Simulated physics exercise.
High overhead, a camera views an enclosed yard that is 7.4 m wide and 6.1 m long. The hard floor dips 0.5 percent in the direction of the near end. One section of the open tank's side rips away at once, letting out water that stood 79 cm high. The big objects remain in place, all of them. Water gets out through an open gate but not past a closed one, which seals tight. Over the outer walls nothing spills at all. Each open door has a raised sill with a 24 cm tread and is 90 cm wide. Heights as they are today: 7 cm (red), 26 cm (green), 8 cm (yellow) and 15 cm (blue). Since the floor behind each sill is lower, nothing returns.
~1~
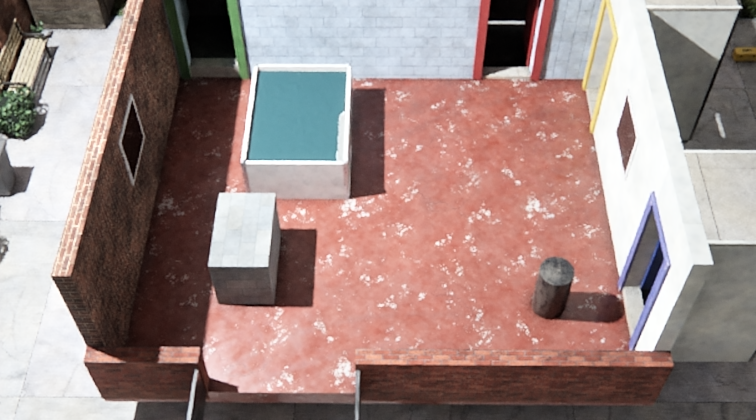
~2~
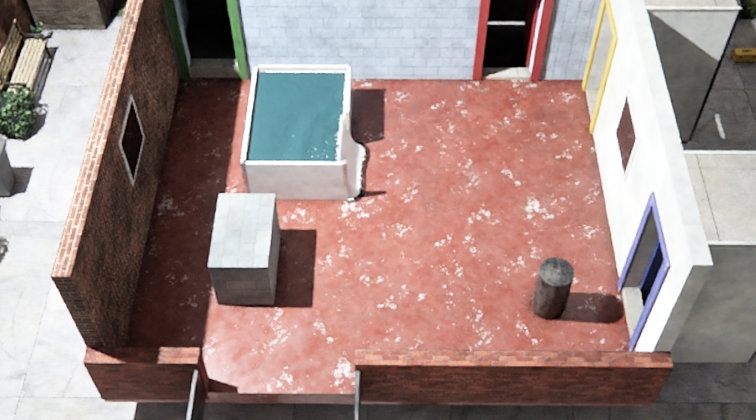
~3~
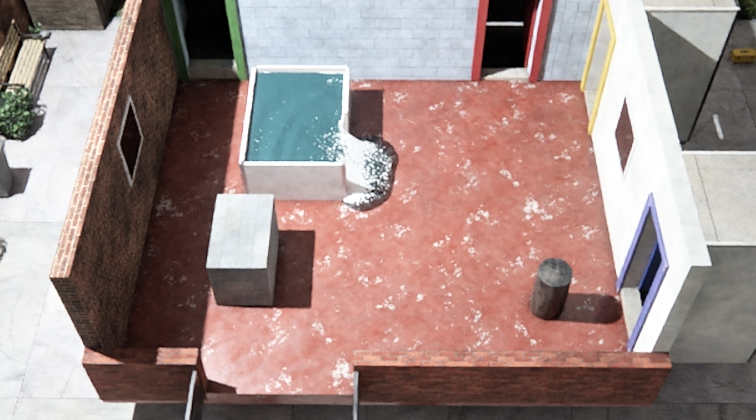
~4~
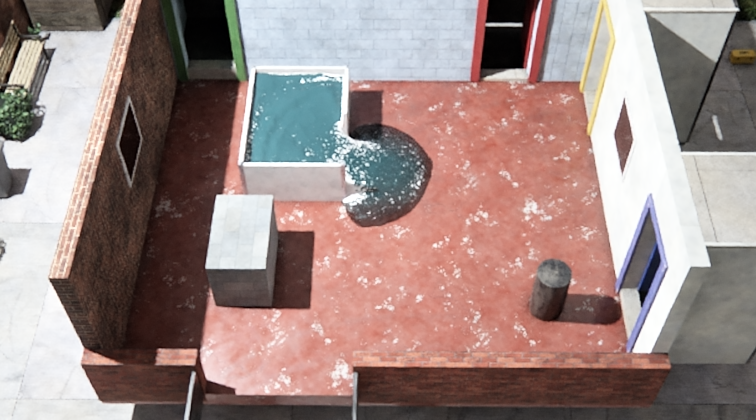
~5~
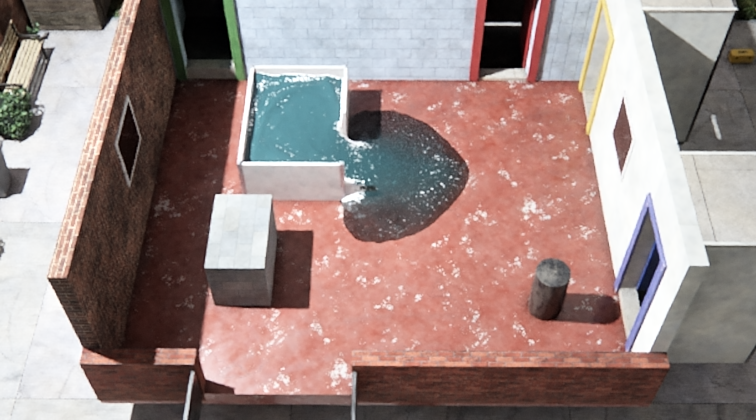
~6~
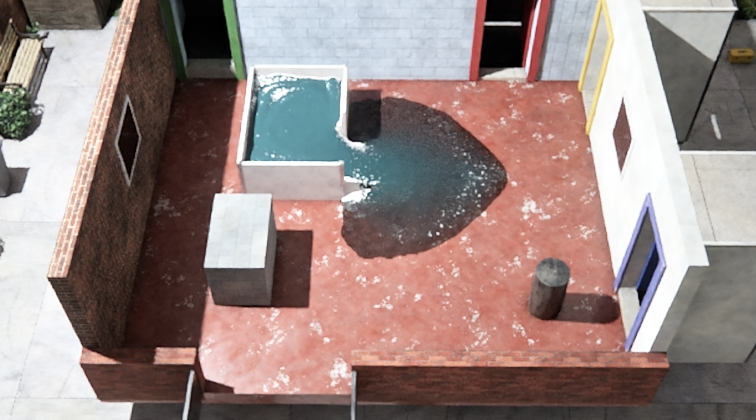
In this clip, seen from above, a section of the right side of an open tank in a walled yard breaks away, and water pours through the gap, spreading rightward and toward the near side in a widening dark patch across the red floor.
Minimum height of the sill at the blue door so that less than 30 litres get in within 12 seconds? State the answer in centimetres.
Roughly 13 cm.
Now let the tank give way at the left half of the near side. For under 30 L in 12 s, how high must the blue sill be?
Close to 7.0 cm at the least.
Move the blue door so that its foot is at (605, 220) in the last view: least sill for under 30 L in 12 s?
About 18 cm.
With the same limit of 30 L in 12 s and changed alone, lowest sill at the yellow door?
About 15 cm at yellow.
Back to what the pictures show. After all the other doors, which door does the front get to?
Green.
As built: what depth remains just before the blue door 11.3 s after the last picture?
About 7.5 cm.
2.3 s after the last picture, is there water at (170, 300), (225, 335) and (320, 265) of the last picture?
In the order asked: Untouched, untouched, untouched.
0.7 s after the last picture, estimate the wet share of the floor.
Close to 40 per cent of it is wet.
Then, 0.7 s after the last picture water covers 40 % of the floor, deepest (40 cm) near (350, 175); it has not reached the blue door.
Then, 2.3 s after the last picture water covers 50 % of the floor, deepest (32 cm) near (619, 369); 15 cm at the blue door, 10 litres in over its 15 cm sill.
Then, 11.3 s after the last picture water covers 95 % of the floor, deepest (10 cm) near (116, 377); 7 cm at the blue door, 18 litres in over its 15 cm sill.
At the blue door as built, the water peaked near 18 cm, 1.7 s after the last picture.
With a sill of 10.5 cm, 57 litres would have come in within the 12 s; with 14.5 cm, 20 litres. So under 30 litres takes about 13 cm.
